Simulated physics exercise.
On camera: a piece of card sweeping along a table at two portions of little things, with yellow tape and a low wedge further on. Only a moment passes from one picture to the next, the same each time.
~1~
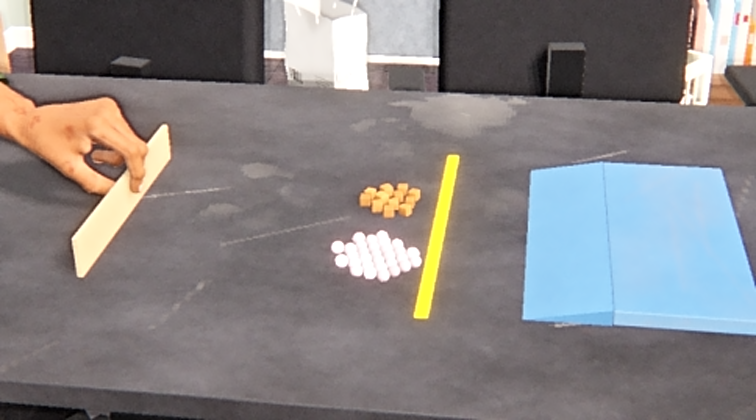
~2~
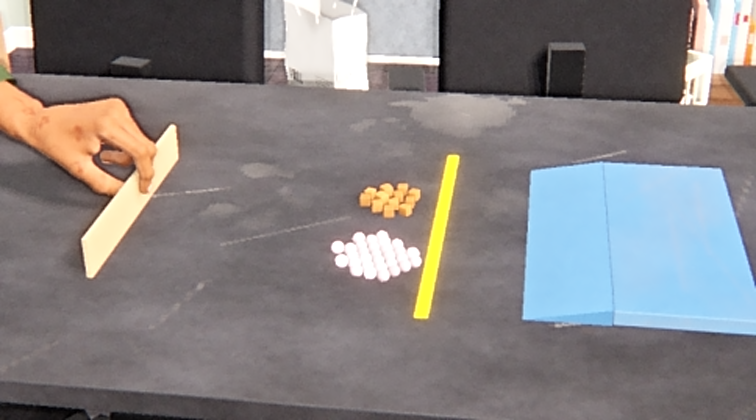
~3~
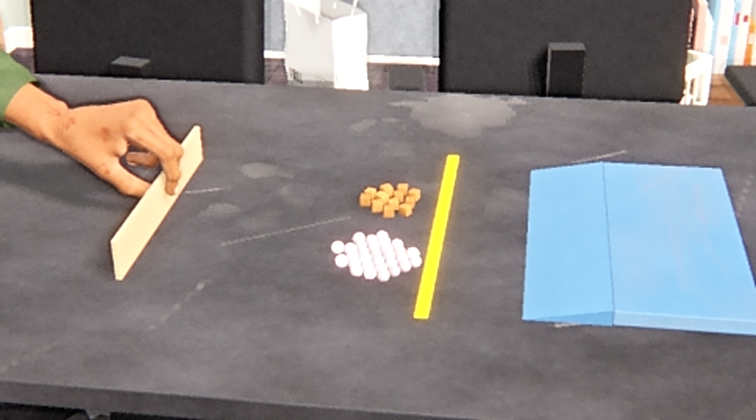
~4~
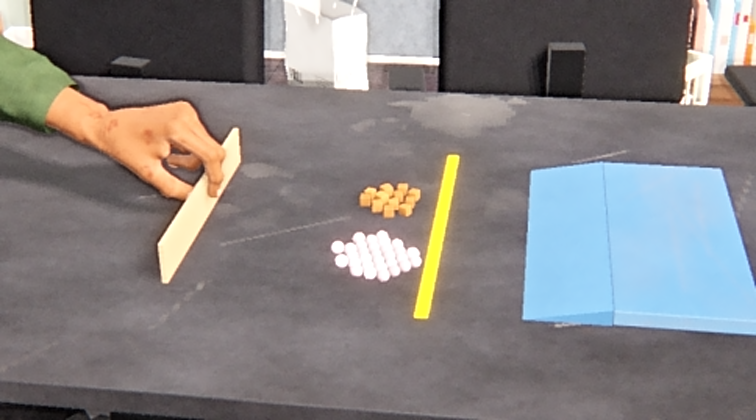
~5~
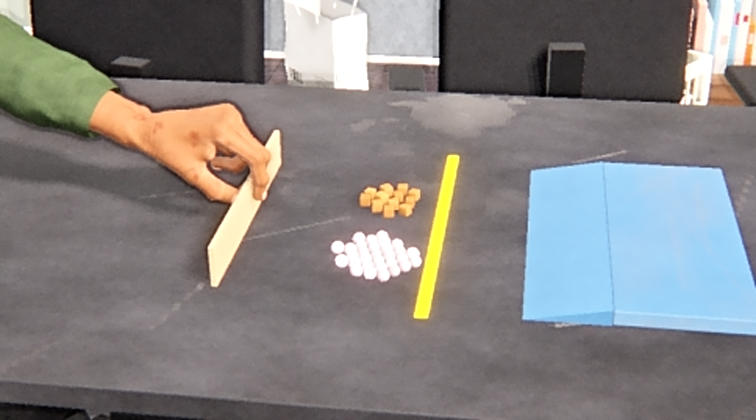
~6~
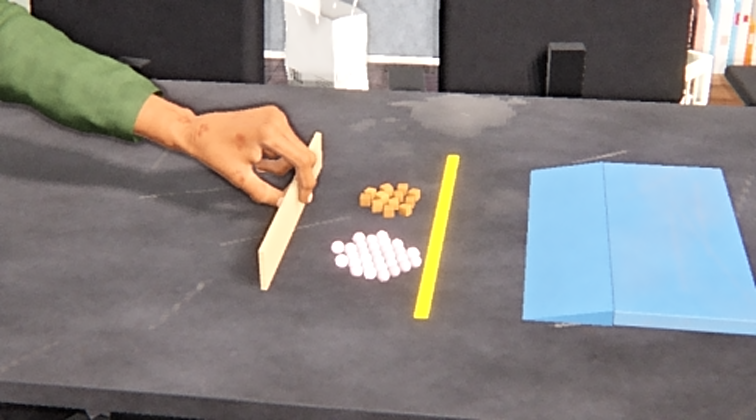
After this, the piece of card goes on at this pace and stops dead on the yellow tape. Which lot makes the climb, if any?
In the end the near lot sends pieces over the top, and the far lot falls short of the top.
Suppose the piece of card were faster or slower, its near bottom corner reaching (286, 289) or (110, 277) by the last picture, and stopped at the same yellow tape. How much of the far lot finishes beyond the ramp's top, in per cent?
First some 0, then 0 per cent.
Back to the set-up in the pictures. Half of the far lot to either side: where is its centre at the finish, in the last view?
Near (533, 202).
Then, 0.11 s past the last view, piece of card still moving, near (380, 191); near lot all short of the ramp; far lot all short of the ramp.
Then, 0.24 s past the last view, piece of card stopped at the yellow tape; near lot a small part on the ramp, nearly all short of the ramp; far lot all short of the ramp.
Then, 0.52 s past the last view, piece of card stopped at the yellow tape; near lot about half past the top, about half on the ramp; far lot about half on the ramp, about half short of the ramp.
Finally, piece of card stopped at the yellow tape; near lot most past the top, a stray few on the ramp, about a quarter short of the ramp; far lot none past the top, about half on the ramp, about half short of the ramp.
